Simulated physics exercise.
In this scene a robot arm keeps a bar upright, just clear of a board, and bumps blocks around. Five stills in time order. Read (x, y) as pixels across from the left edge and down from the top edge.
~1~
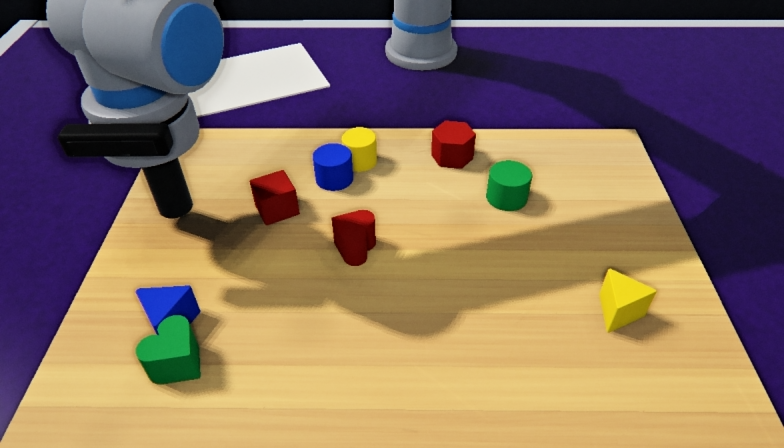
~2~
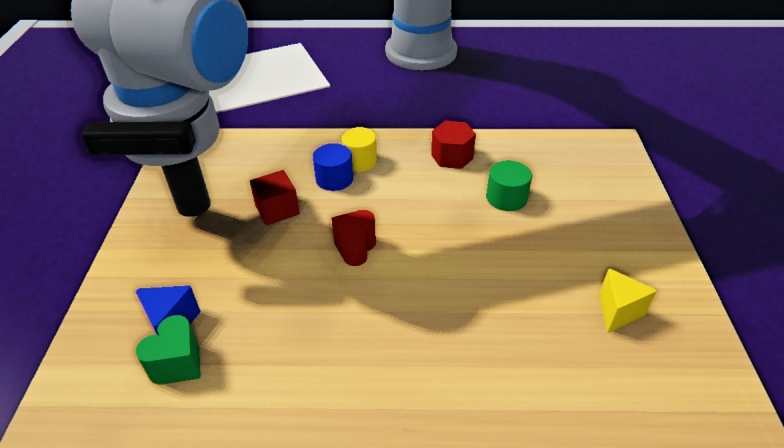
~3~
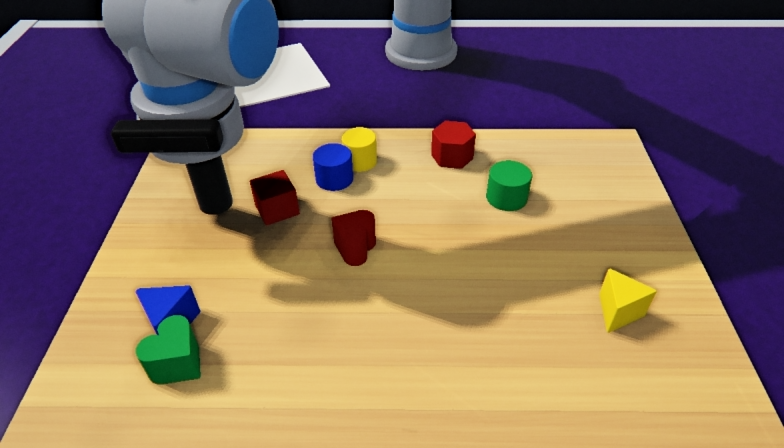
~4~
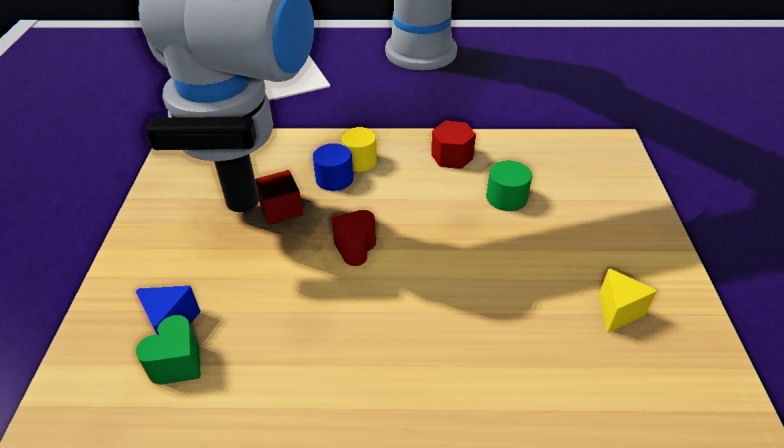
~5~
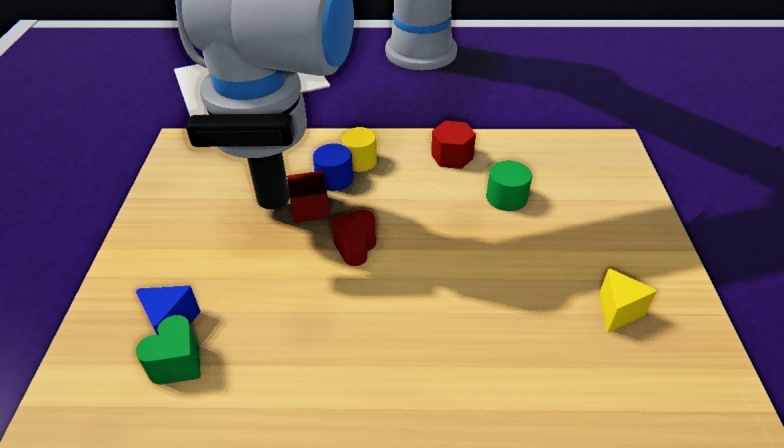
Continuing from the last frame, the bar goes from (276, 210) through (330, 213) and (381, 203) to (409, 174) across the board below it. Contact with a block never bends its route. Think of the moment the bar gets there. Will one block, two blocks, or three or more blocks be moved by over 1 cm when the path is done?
Shifted over 1 cm: One.
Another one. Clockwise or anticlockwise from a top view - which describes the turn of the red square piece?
It ends up turned clockwise.
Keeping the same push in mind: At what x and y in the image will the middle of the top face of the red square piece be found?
It should be at about (421, 183).
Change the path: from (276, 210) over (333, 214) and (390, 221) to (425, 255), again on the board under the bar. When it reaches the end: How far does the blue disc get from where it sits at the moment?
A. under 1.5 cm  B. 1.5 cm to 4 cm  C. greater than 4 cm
A.
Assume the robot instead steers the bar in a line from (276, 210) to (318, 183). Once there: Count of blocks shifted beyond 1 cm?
It displaces three or more.
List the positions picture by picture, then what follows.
In the first picture, lower end of the bar (176, 208), tops of blocks, red square piece (272, 184), blue disc (332, 154).
In the second picture, bar (194, 206), blocks as before.
In the third picture, bar (216, 204), blocks as before.
In the fourth picture, bar (243, 202), red square piece (277, 184).
In the fifth picture, bar (273, 199), red square piece (307, 183), blue disc (332, 154).
The first path, step by step. One third of the way, bar (329, 202); red square piece (363, 186).
Two thirds of the way, bar (382, 191); red square piece (416, 184), turned 40° clockwise.
At the end, bar (409, 163); red square piece (421, 183), turned 50° clockwise; blue disc not moved.
